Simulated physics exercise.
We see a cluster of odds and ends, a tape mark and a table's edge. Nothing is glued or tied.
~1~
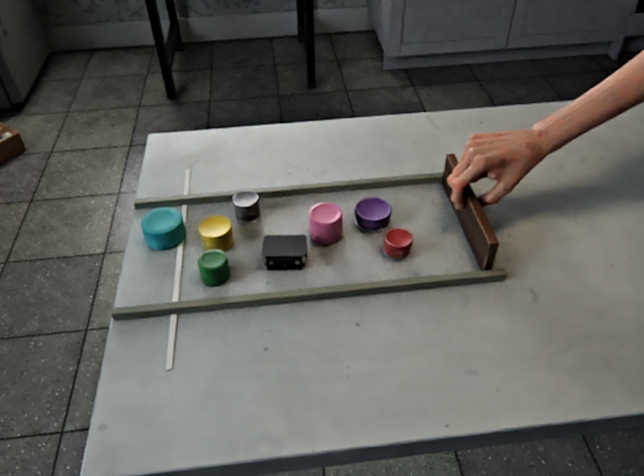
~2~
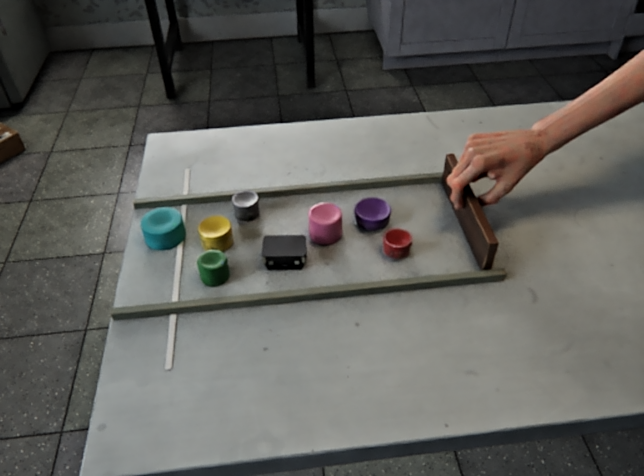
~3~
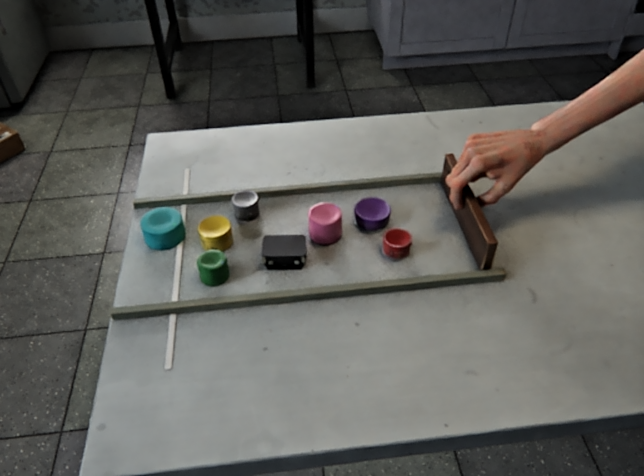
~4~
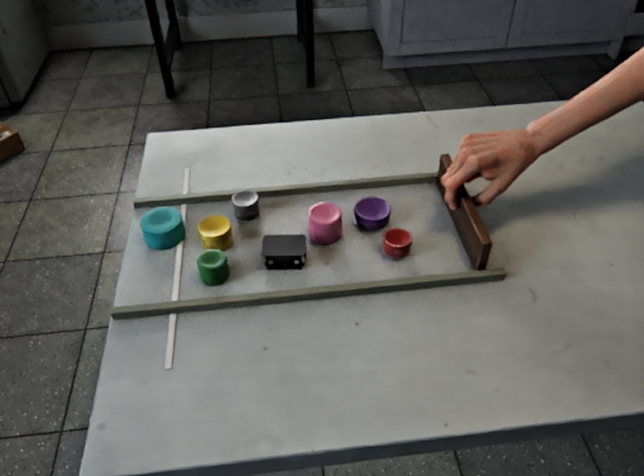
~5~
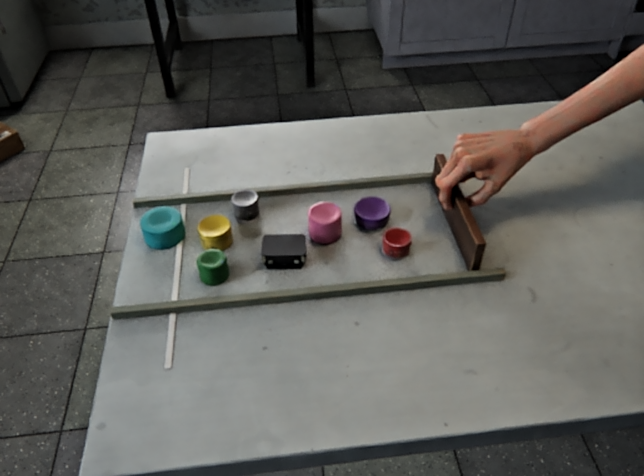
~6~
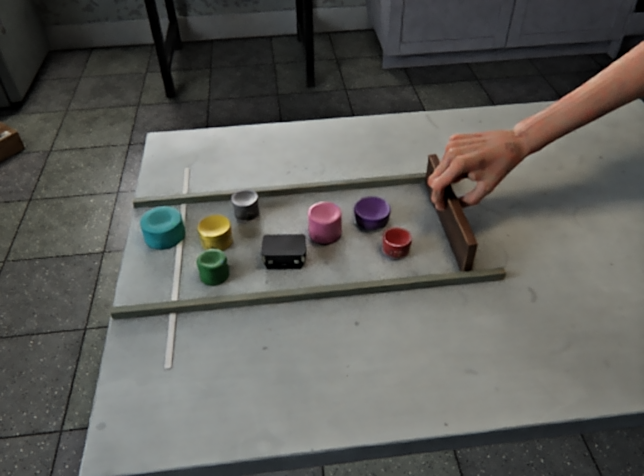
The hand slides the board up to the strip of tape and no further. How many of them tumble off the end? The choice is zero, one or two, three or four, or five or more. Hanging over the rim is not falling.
The number that fall off is one or two.
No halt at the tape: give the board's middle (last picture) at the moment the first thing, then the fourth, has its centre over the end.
First at (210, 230), next at (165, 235).
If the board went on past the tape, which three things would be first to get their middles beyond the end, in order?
The order is the turquoise lid, the green lid, the yellow tub.
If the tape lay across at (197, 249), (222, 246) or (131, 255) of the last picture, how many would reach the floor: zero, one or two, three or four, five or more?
For each place: 1 or 2; none at all; five or over.
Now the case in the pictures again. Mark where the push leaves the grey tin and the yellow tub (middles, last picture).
Near (168, 206) and (126, 238).
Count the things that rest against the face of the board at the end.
The number is 3.
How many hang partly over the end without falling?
That would be 2.
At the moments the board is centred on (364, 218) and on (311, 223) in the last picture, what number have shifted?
At the one place 3, at the other 4.
Soon after, none off yet; turquoise lid at rest near (163, 228); green lid at rest near (213, 267); yellow tub at rest near (216, 233).
After that, none off yet; turquoise lid at rest near (163, 228); green lid moving near (207, 269); yellow tub at rest near (216, 233).
And then, none off yet; turquoise lid displaced about its own width near (134, 229); green lid displaced well along near (130, 289); yellow tub displaced about its own width near (168, 233).
In the end, the number that fall off is one or two; gone, green lid and turquoise lid.
